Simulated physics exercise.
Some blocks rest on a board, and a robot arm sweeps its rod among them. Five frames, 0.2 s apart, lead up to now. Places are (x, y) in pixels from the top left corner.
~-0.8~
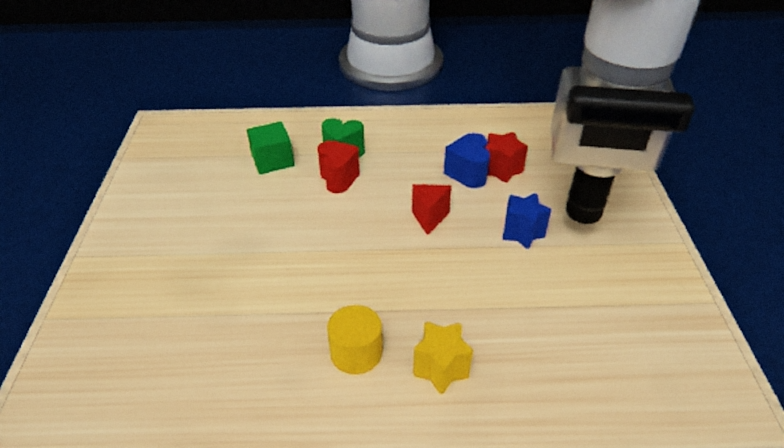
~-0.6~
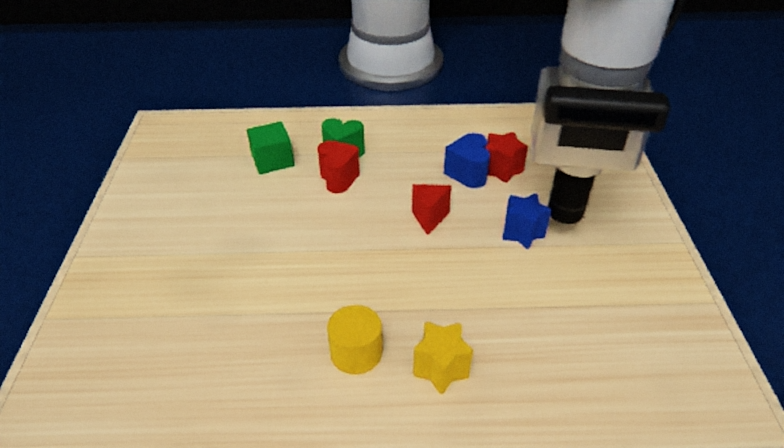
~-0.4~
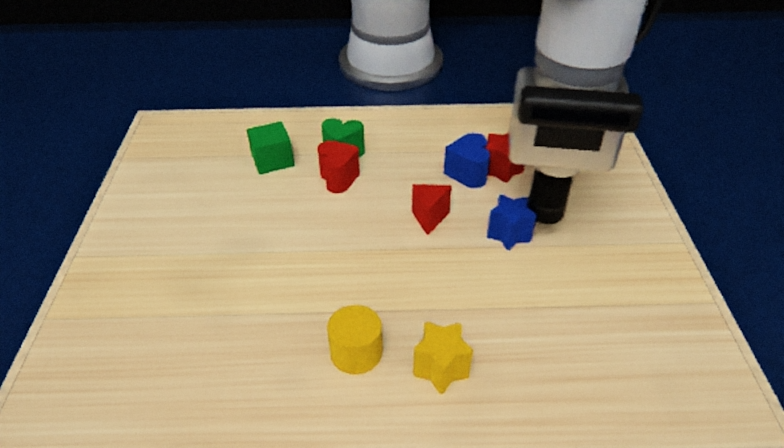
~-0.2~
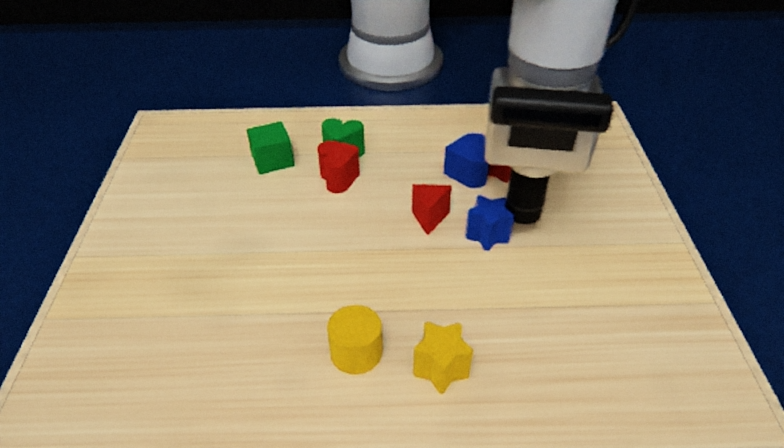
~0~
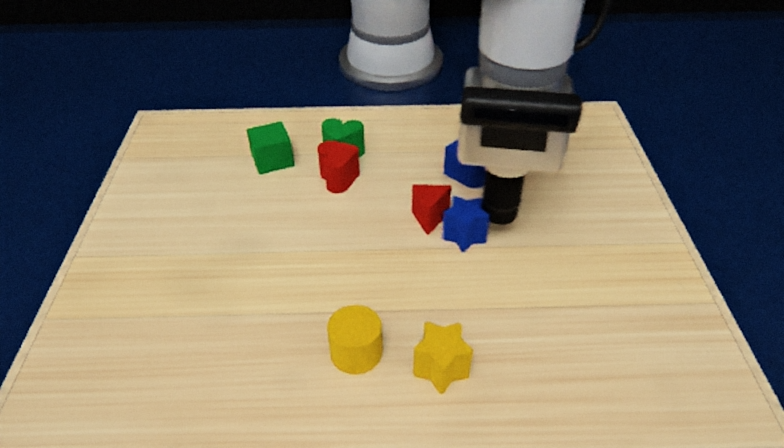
Robot arm sweeping its black rod left across a wooden board, pushing a blue star block up beside a red triangular block.
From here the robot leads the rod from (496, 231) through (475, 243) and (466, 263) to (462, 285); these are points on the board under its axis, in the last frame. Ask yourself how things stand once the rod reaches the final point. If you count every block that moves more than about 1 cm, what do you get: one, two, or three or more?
I think only one will be displaced.
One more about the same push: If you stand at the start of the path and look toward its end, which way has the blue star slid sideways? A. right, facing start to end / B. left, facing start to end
A
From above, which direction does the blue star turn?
It spins with the clock.
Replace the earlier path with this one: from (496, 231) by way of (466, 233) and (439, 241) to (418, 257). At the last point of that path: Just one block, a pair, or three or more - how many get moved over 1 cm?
The count will be 2.
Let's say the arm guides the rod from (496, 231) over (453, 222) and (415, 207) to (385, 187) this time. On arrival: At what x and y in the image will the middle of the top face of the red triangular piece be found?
It ends at (369, 180).
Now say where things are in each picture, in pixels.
In the first picture, tip of the rod (583, 213), middles of tops, red triangular piece (431, 192), blue star (528, 206).
In the second picture, rod (565, 213), nothing pushed.
In the third picture, rod (545, 213), blue star (514, 207).
In the fourth picture, rod (523, 213), blue star (491, 208).
In the fifth picture, rod (499, 214), red triangular piece (431, 192), blue star (467, 209).
The first path, step by step. Halfway along, rod (471, 235); blue star (437, 218), turned 25° clockwise.
At the end, rod (464, 267); red triangular piece unmoved; blue star (436, 220), turned 40° clockwise.
